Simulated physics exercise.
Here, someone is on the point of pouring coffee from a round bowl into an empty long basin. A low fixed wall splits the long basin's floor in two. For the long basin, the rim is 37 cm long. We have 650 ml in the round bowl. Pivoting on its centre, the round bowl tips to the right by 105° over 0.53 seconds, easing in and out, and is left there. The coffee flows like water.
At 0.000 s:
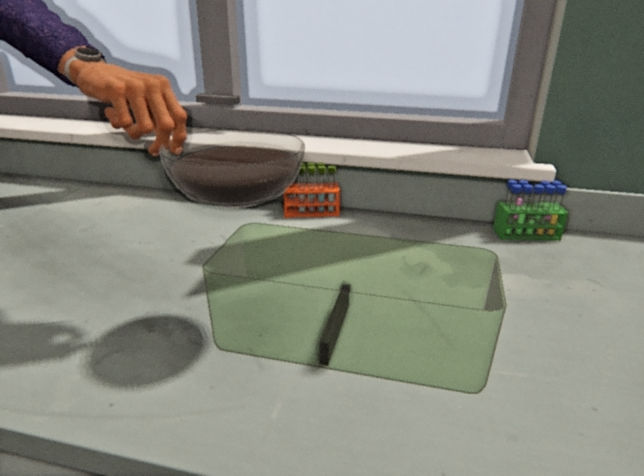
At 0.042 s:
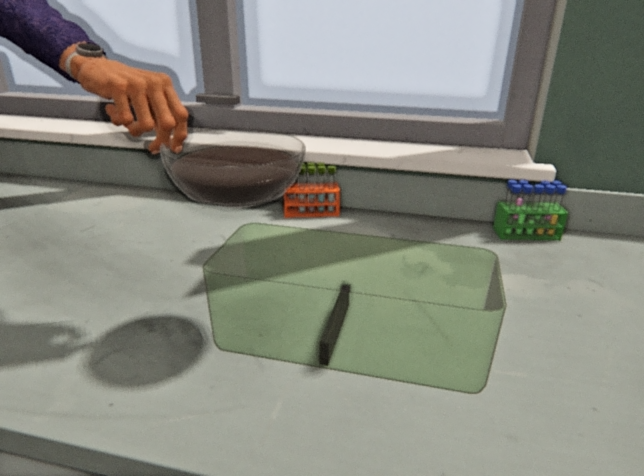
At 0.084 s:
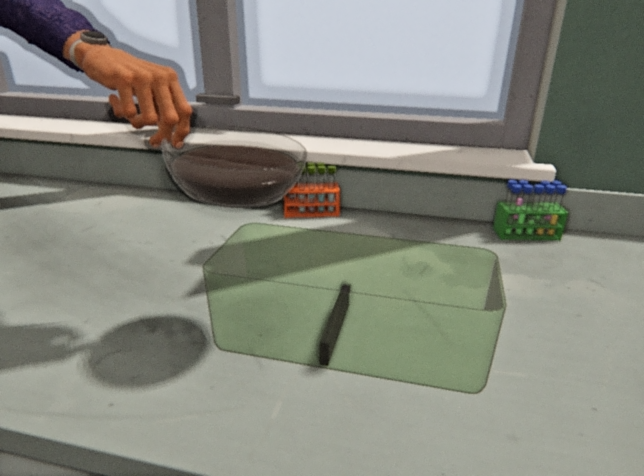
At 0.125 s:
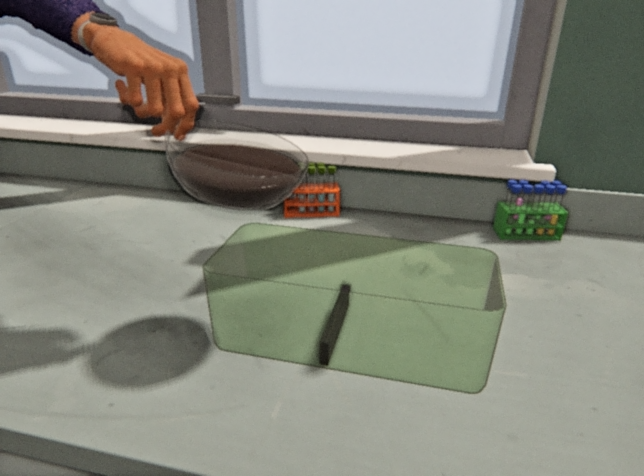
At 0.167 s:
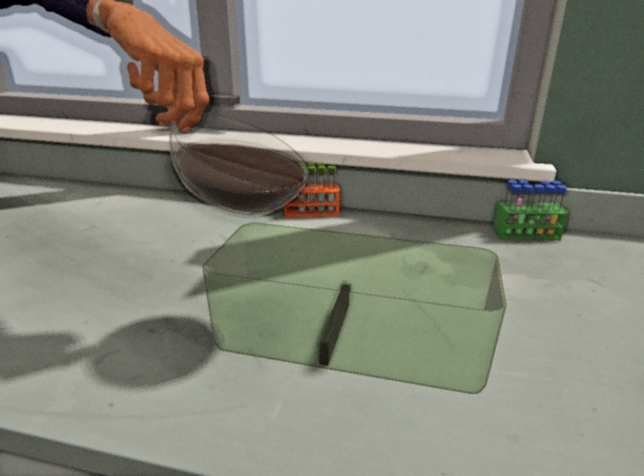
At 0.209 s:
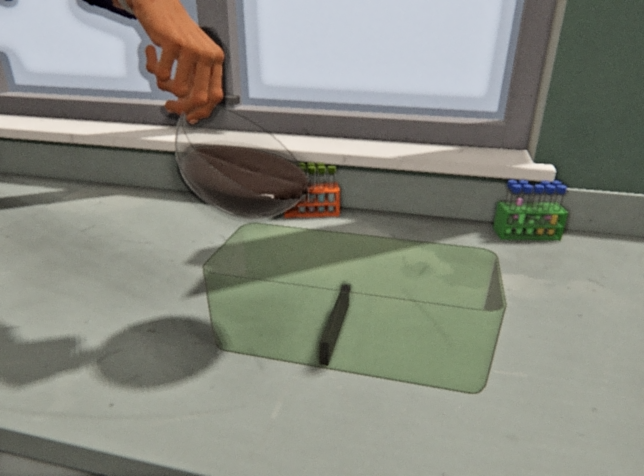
A clear round bowl of dark brown liquid, held by a hand above a worktop, tilts to the right beside an empty green translucent basin, slowly then more steeply, as the hand rises and the liquid shifts toward the lowered rim.
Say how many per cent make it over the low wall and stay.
About 33 per cent makes it over and stays.
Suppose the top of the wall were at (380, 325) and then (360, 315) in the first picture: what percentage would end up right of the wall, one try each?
In order, 35 and 20 per cent.
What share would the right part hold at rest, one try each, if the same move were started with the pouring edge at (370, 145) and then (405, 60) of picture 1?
It comes to 80 per cent, and then 75 per cent.
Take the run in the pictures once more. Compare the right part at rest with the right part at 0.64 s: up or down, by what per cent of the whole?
It goes up by about 2.
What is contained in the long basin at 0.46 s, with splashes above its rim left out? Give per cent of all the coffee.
Some 82 per cent.
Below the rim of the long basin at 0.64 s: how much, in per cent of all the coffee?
Near 94 in a hundred.
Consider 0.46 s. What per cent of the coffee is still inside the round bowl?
4 %.
After 0.46 s the tilt is 100° and 4 per cent is still to pour, 59 is left of the wall and 22 right of it.
After 0.64 s the tilt is 105° and 0 per cent is still to pour, 62 is left of the wall and 31 right of it.
After 0.82 s the tilt is 105° and 0 per cent is still to pour, 59 is left of the wall and 33 right of it.
After 1.03 s the tilt is 105° and 0 per cent is still to pour, 60 is left of the wall and 33 right of it.
In the end 60 per cent lies left of the wall, 33 right of it and 7 outside.
